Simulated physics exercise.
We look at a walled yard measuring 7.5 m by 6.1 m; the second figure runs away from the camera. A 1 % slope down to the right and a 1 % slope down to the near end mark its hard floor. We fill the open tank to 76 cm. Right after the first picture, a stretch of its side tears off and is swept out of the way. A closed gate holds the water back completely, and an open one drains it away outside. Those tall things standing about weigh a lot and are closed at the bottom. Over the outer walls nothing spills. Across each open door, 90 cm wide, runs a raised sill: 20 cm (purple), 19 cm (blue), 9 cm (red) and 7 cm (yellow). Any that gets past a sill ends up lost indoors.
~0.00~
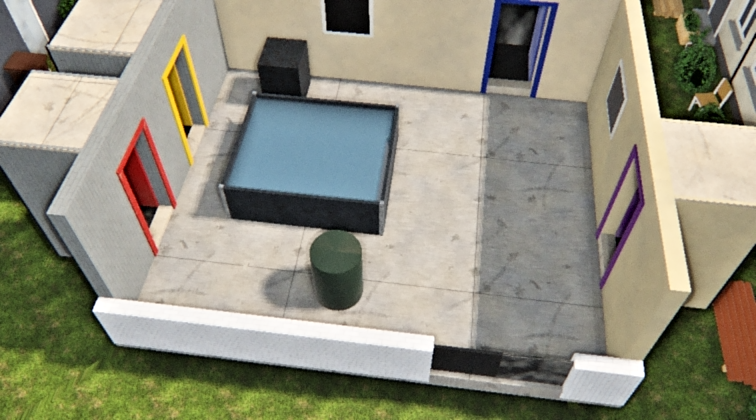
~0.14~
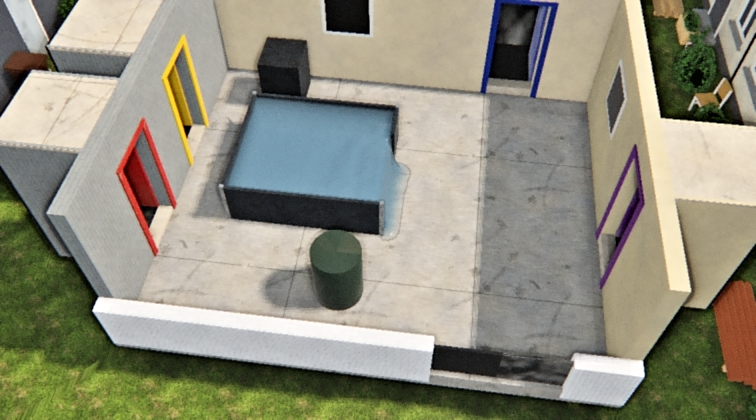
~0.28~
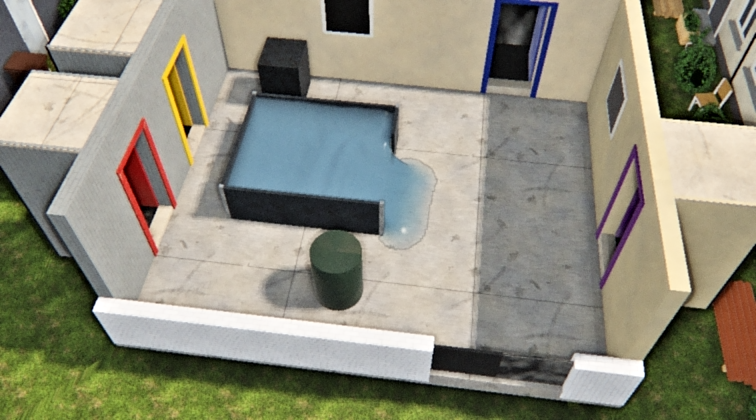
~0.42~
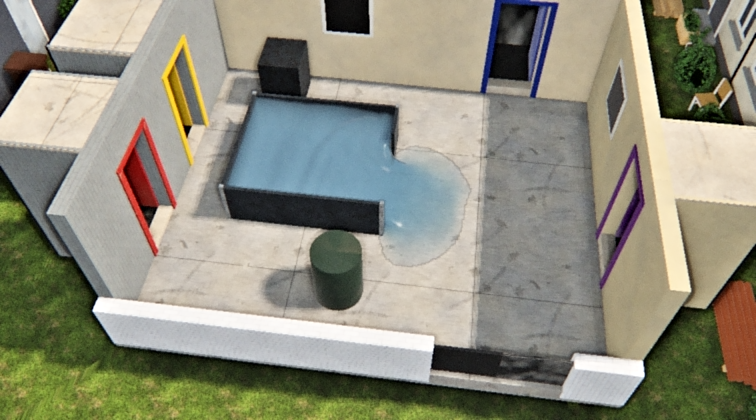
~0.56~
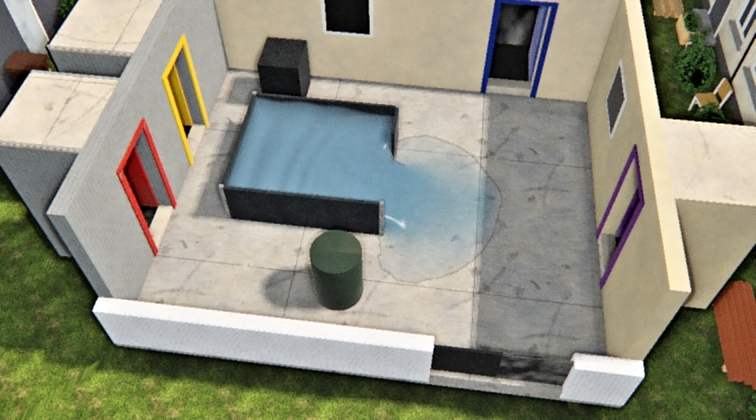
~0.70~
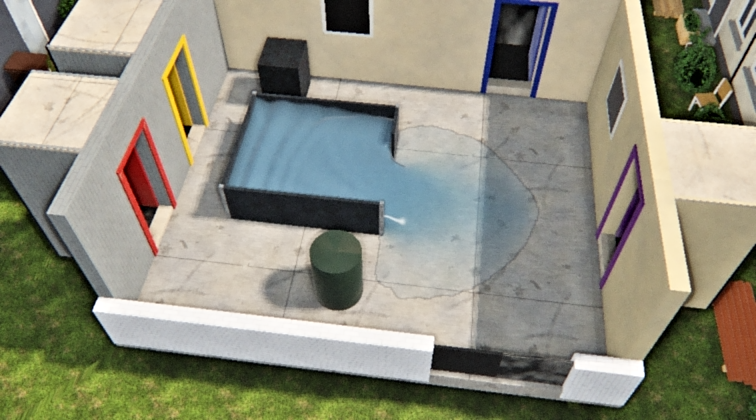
Water burst through the right side of a large open tank in a walled yard and spread in a widening, rounded sheet across the pale floor onto the darker gray strip, passing behind a green barrel.
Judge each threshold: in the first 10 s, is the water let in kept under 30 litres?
Result: Purple door: Past the limit. Blue door: Within the limit. Red door: Within the limit. Yellow door: Within the limit.
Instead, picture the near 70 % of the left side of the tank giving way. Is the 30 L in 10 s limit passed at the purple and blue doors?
Result: Purple limit not passed, blue limit not passed.
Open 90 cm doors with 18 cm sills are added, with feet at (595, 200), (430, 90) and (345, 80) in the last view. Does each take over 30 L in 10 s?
The first one exceeds it, the second one doesn't reach it, and the third one doesn't reach it.
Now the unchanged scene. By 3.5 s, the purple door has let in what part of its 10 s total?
I'd say close to 80 percent.
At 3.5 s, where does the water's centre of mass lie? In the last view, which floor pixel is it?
The water's centre sits at about (441, 211).
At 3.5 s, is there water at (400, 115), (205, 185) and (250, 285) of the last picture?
Untouched, untouched, untouched.
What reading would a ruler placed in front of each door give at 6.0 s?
Measured in centimetres, the purple door gives 21, the blue door 15, the red door 0 and the yellow door 0.
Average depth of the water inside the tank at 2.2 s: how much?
39 cm.
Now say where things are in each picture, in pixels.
The first picture shows the open tank at (314, 148) is whole and still, 76 cm deep.
In the second picture, the front is at (391, 236), 0.8 m from the gap at (386, 189); 0.3 m2 of floor is under water; 76 cm left at the back of the open tank.
In the third picture, water pours out at (386, 189) and has run 1.1 m, to (407, 243); typically 12 cm deep outside, 76 cm at the open tank's back.
In the fourth picture, the front is at (464, 185), 1.5 m from the gap at (386, 190); 2.8 m2 of floor is under water; 76 cm left at the back of the open tank.
In the fifth picture, water pours out at (386, 190) and has run 2.0 m, to (496, 194); typically 7 cm deep outside, 75 cm at the open tank's back.
In the sixth picture, the front is at (533, 208), 2.7 m from the gap at (386, 190); 6.9 m2 of floor is under water; 68 cm left at the back of the open tank.
After 1.4 s water covers 40 % of the floor and is deepest (40 cm) near (397, 214); purple door 34 cm at the sill, 9 L in, blue door not reached, red door not reached, yellow door not reached.
After 2.2 s water covers 45 % of the floor and is deepest (62 cm) near (601, 370); purple door 39 cm at the sill, 69 L in, blue door 3 cm at the sill, 0 L in, red door not reached, yellow door not reached.
After 3.5 s water covers 50 % of the floor and is deepest (38 cm) near (595, 280); purple door 32 cm at the sill, 161 L in, blue door 13 cm at the sill, 0 L in, red door not reached, yellow door not reached.
After 6.0 s water covers 85 % of the floor and is deepest (22 cm) near (602, 381); purple door 21 cm at the sill, 202 L in, blue door 15 cm at the sill, 0 L in, red door not reached, yellow door not reached.
After 10.0 s water covers 100 % of the floor and is deepest (18 cm) near (590, 379); purple door 16 cm at the sill, 203 L in, blue door 9 cm at the sill, 0 L in, red door 9 cm at the sill, 2 L in, yellow door 9 cm at the sill, 4 L in.
